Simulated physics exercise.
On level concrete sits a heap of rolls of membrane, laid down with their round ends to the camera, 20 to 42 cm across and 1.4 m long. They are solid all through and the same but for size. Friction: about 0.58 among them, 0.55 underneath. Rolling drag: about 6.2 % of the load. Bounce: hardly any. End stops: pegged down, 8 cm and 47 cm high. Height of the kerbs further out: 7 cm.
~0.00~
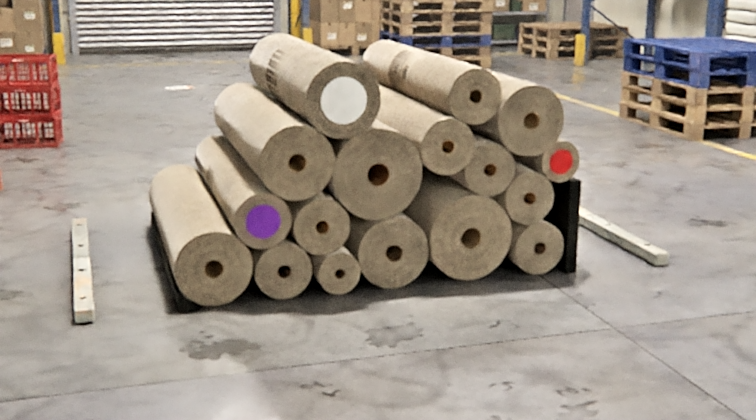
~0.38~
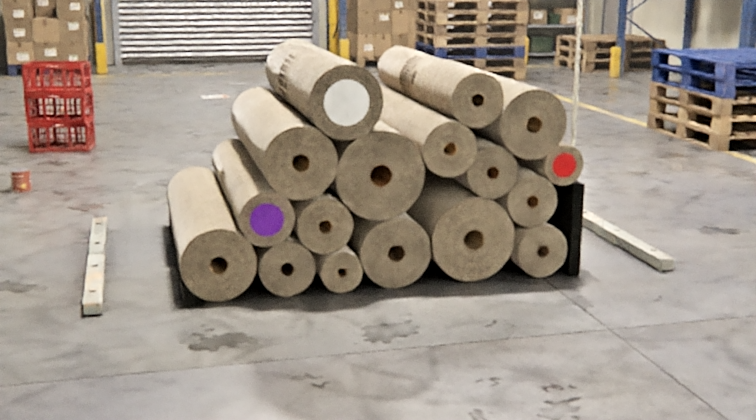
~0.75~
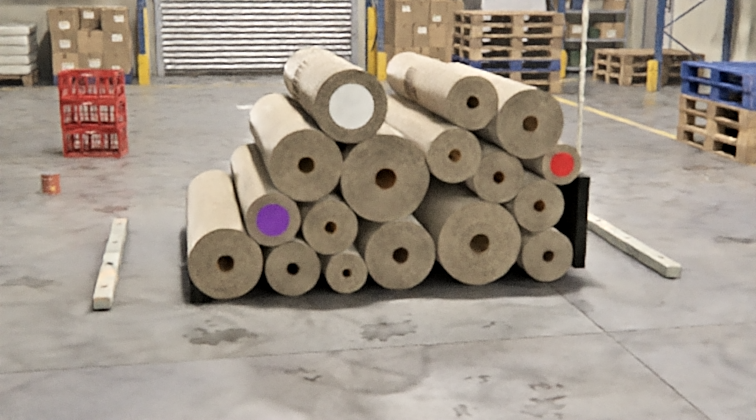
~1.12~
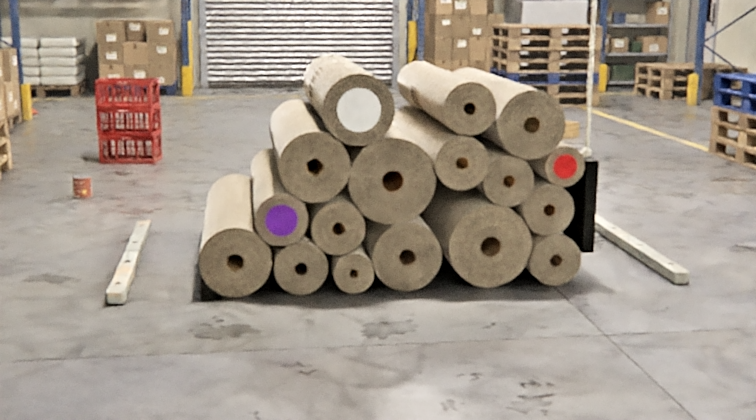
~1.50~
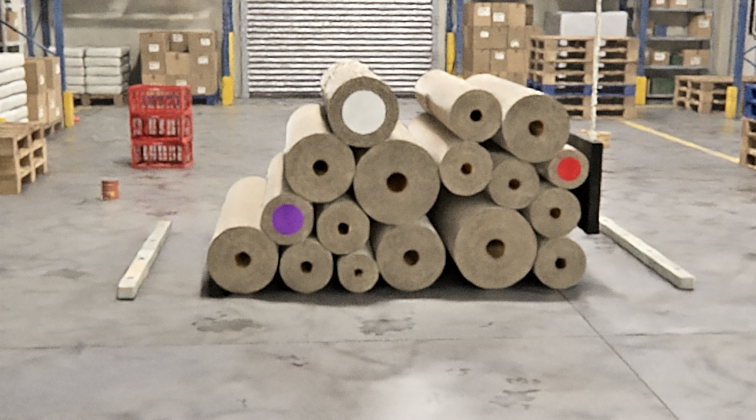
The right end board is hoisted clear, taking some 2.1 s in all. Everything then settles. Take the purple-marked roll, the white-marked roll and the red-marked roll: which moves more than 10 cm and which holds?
Purple holds; white holds; red moves.
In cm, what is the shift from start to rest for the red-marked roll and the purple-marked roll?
Red-marked roll: 60, purple-marked roll: 0.
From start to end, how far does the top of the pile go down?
Something like 0 cm, I'd say.
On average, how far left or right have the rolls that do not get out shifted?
Some 10 cm rightwards.
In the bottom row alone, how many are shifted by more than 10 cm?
The count is 1.
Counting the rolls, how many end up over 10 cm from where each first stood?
Count: 7.
After 2.54 s, 0 now displaced over 10 cm; purple in place; white in place; red 3.5 cm left and 5 cm up.
After 3.02 s, 5 now displaced over 10 cm; purple in place; white in place; red 25 cm right and 33 cm down.
After 3.58 s, 7 now displaced over 10 cm; purple in place; white in place; red 42 cm right and 45 cm down.
After 5.38 s, 7 now displaced over 10 cm; 2 over the right kerb; purple in place; white in place; red 42 cm right and 45 cm down.
At rest by 6.6 s, 7 moved over 10 cm; 2 over the right kerb; purple in place; white in place; red 42 cm right and 45 cm down; top of the pile 1.1 m high, from 1.1 m.
